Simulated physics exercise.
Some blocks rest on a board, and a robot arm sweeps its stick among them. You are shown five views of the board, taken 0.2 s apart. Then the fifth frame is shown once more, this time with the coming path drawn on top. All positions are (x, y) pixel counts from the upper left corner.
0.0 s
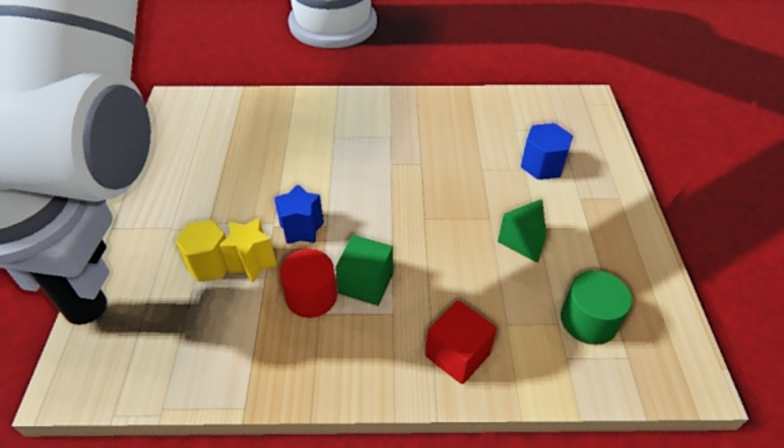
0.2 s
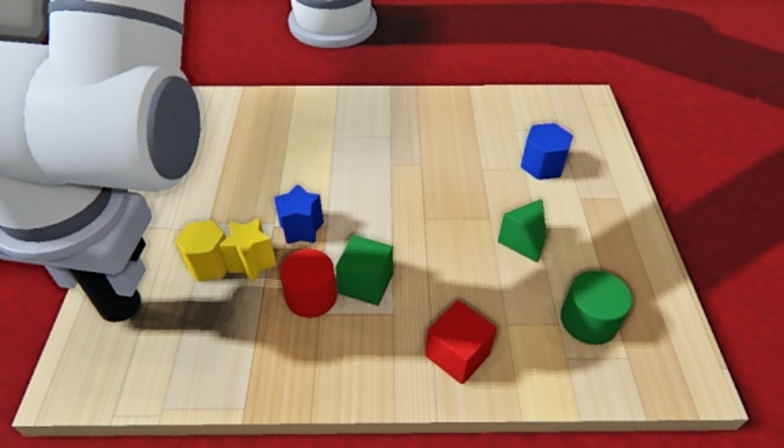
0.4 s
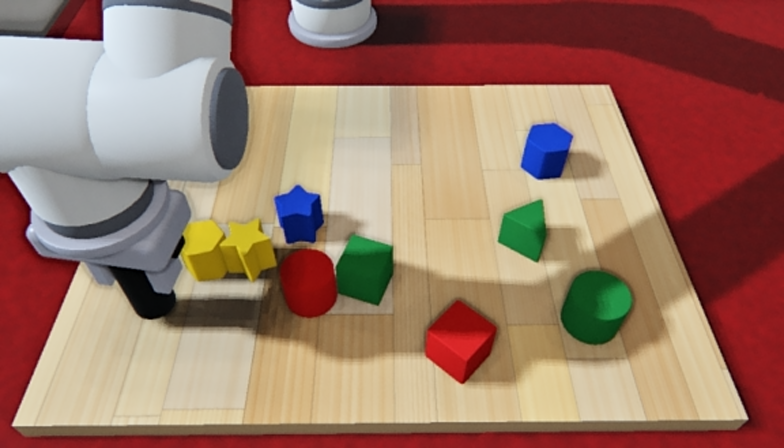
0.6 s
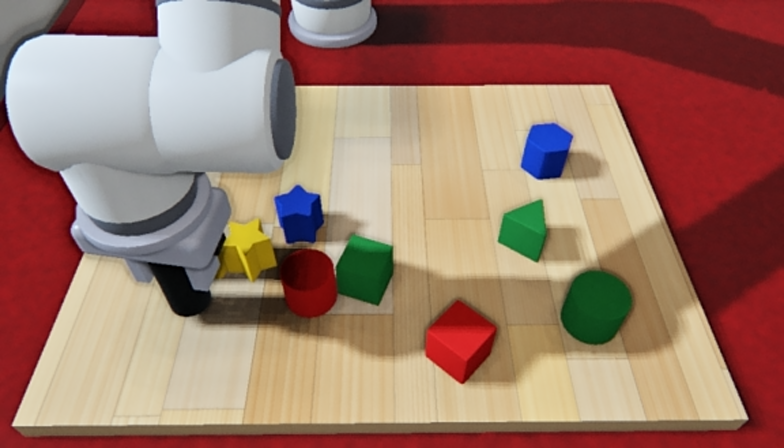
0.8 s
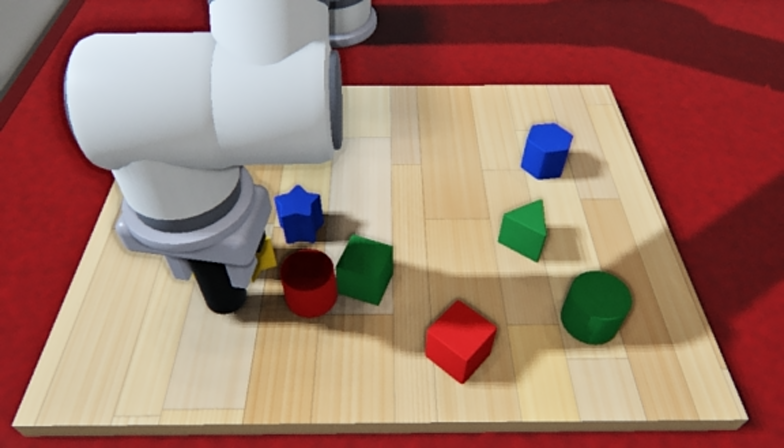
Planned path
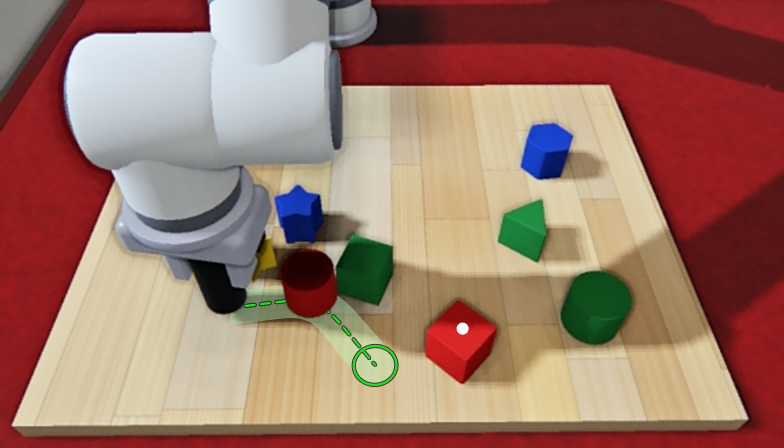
A robot arm swept its black stick slowly rightward over the left side of a wooden board, passing in front of the yellow blocks and nearing the red cylinder, while all the colored blocks stayed still.
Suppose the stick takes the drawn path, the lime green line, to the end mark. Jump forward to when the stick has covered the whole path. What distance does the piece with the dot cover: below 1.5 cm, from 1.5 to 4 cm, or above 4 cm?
Once the path ends, it will sit under 1.5 cm from where it is now.
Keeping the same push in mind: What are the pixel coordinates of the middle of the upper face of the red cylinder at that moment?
It is going to be at (394, 291).
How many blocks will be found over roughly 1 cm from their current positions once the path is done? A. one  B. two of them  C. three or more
The one that fits is B, two of them.
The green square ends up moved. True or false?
The statement is correct.
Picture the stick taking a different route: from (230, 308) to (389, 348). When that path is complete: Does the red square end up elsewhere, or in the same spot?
It barely shifts, if at all.
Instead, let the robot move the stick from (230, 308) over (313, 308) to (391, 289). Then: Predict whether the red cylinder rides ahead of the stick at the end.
It stays on the stick's front.
The line goes from (230, 308) via (290, 301) and (339, 322), ending at (375, 365); the dot is on the red square.
The first path, step by step. One third of the way, stick at (288, 291); red cylinder at (333, 271); green square at (382, 254), turned 25° anticlockwise.
Two thirds of the way, stick at (338, 313); red cylinder at (384, 285); green square at (410, 250), turned 75° anticlockwise.
At the end, stick at (375, 356); red cylinder at (394, 291); green square at (410, 250), turned 75° anticlockwise; red square unmoved.
